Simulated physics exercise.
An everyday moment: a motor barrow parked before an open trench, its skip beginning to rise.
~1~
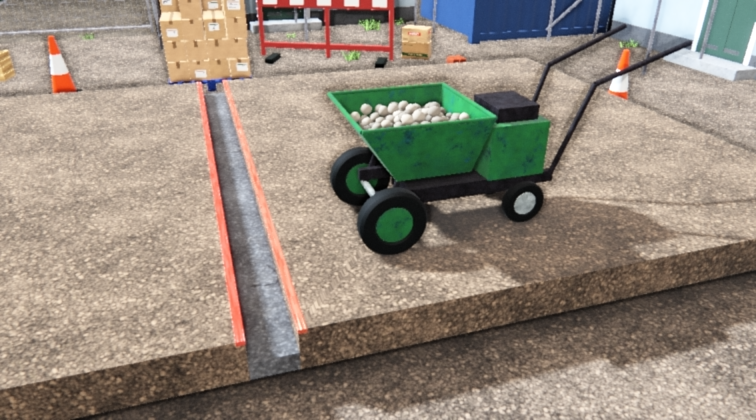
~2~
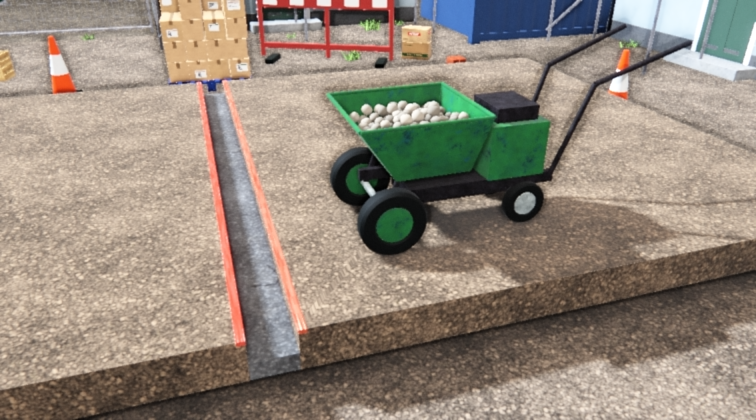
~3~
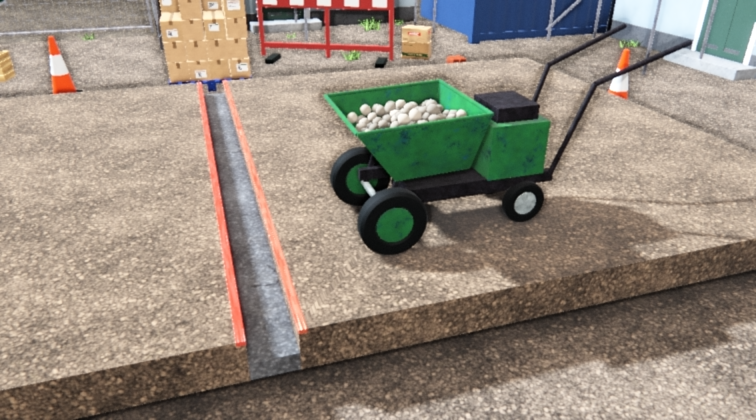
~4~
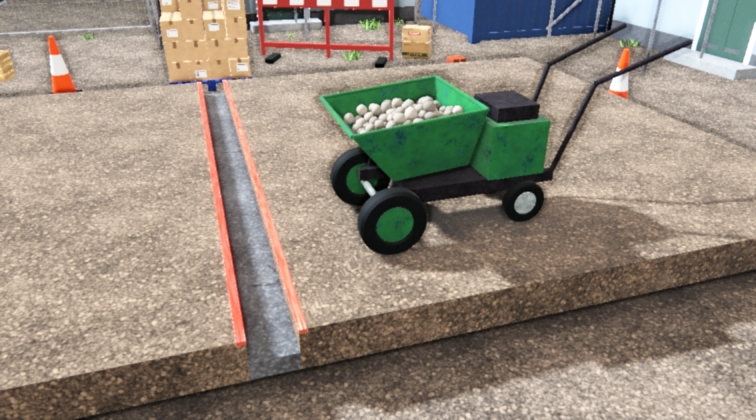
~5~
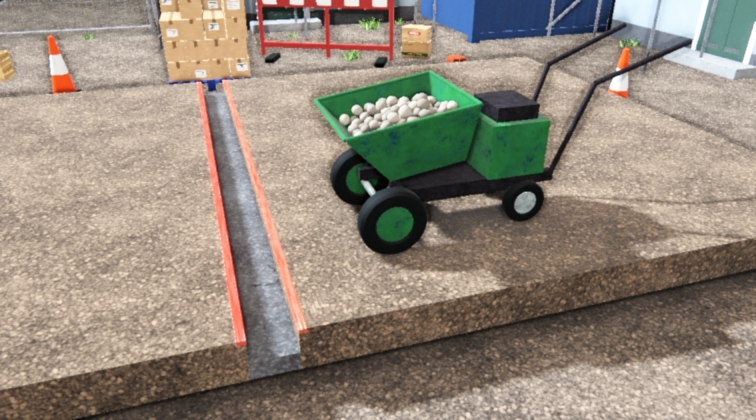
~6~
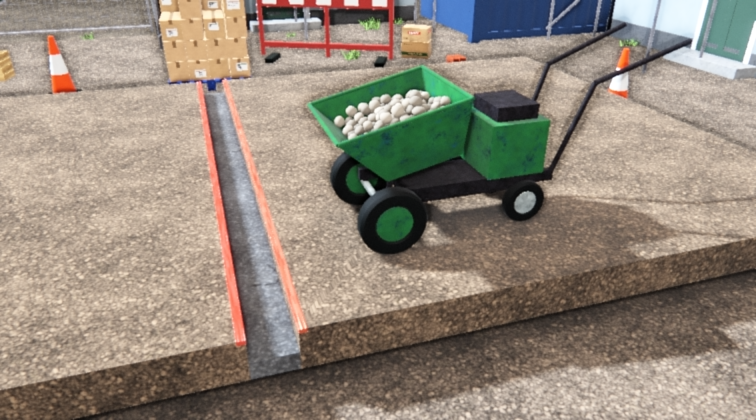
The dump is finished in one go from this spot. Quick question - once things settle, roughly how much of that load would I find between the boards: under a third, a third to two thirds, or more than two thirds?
The trench gets above two thirds of the load.
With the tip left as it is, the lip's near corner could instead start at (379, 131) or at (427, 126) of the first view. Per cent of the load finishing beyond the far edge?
About 0 %, then 0 %.
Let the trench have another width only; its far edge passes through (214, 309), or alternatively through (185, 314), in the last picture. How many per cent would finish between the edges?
I'd say some 90 in a hundred, followed by 90 in a hundred.
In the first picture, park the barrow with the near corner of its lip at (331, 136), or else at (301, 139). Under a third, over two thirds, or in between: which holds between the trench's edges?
Log - stop 1: One to two thirds. Stop 2: Under a third.
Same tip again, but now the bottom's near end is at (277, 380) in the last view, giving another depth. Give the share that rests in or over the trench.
It works out to some 90 per cent.
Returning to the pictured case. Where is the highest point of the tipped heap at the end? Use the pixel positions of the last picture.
Around (265, 228).
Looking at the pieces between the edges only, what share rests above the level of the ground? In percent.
I'd put it near 35 in a hundred.
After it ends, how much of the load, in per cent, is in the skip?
It ends up near 5 per cent.
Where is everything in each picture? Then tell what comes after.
In the first frame, lip of the skip (362, 133), level; top of the load (411, 125), river pebbles; first edge of the trench (292, 295); far edge (234, 305), the trench under half as wide as the skip, and about half as deep as wide.
In the second frame, lip of the skip (361, 133), level; top of the load (411, 125).
In the third frame, lip of the skip (358, 135), tipped barely; top of the load (416, 115).
In the fourth frame, lip of the skip (353, 137), tipped barely; top of the load (412, 113).
In the fifth frame, lip of the skip (346, 141), tipped a little; top of the load (418, 113).
In the sixth frame, lip of the skip (338, 146), tipped a little; top of the load (419, 114); first edge of the trench (292, 294); far edge (235, 305).
Just after the last frame, skip tipped steeply; every one in the skip.
A moment on, skip tipped steeply; almost all in the skip; just a few short of the trench; about a tenth in or heaped over the trench; just a few falling.
Further on, skip tipped right over; roughly half in the skip; just a few short of the trench; roughly half in or heaped over the trench; just a few beyond it; just a few falling.
When it is over, skip tipped right over; about a tenth in the skip; about a tenth short of the trench; the larger part in or heaped over the trench; about a tenth beyond it.
